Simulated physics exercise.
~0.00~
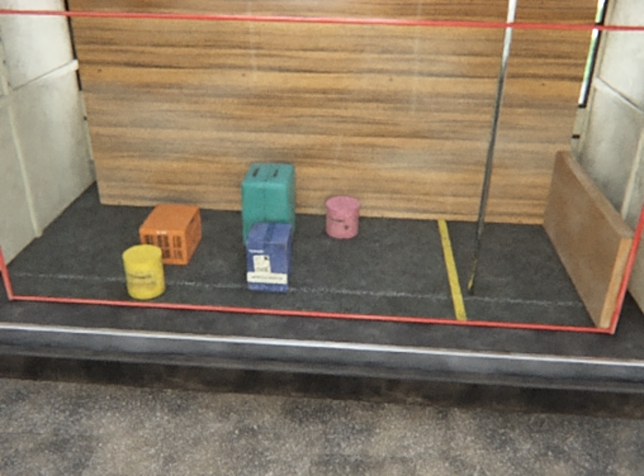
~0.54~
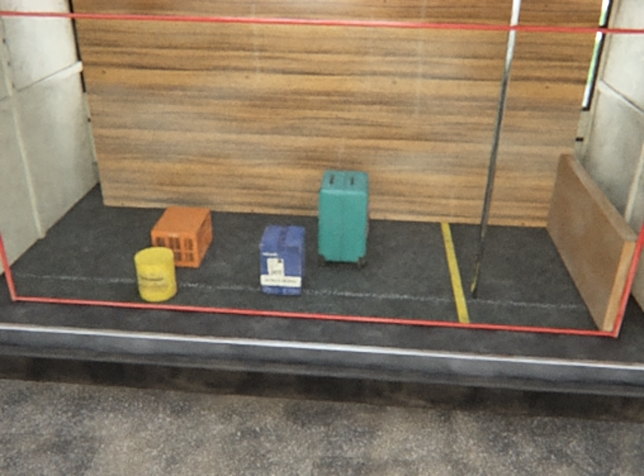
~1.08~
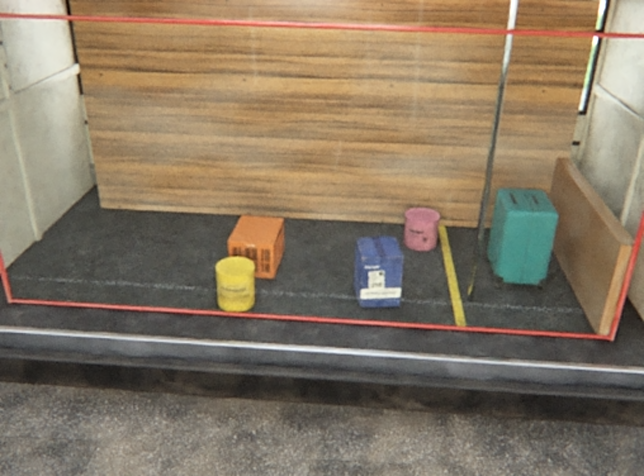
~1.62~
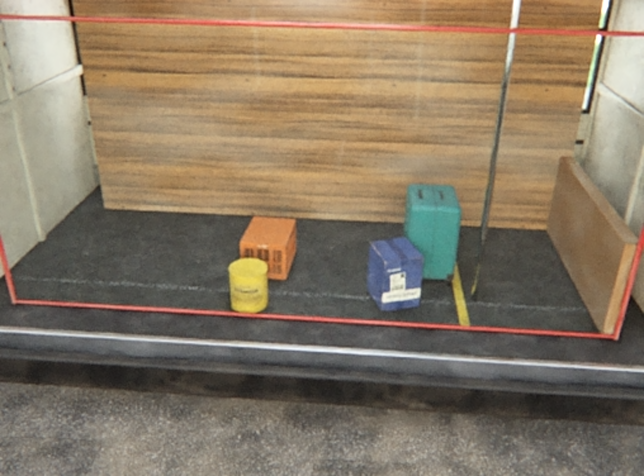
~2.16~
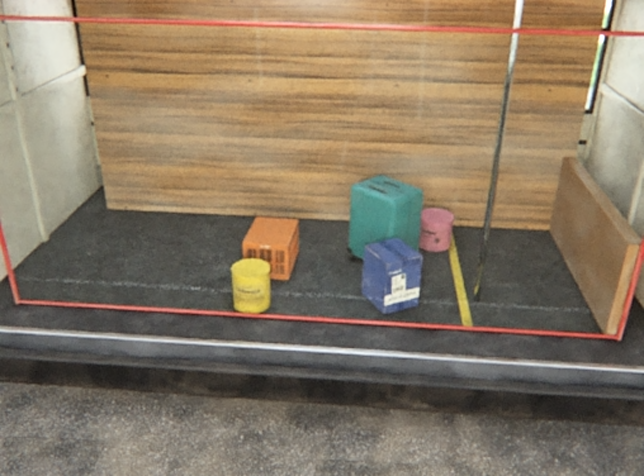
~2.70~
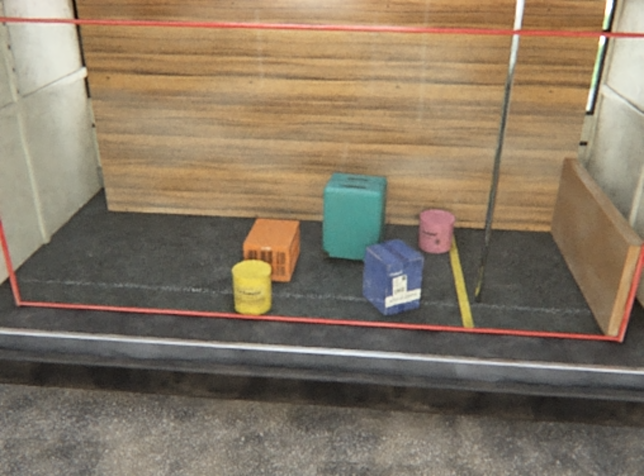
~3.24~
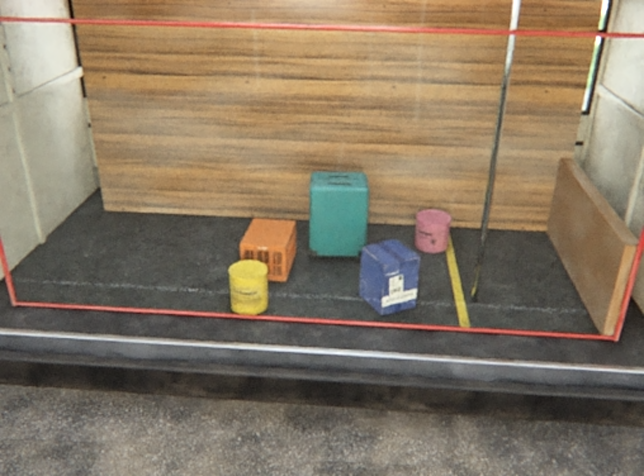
A teal case rolls right, then back left, while smaller objects slide right and stop.
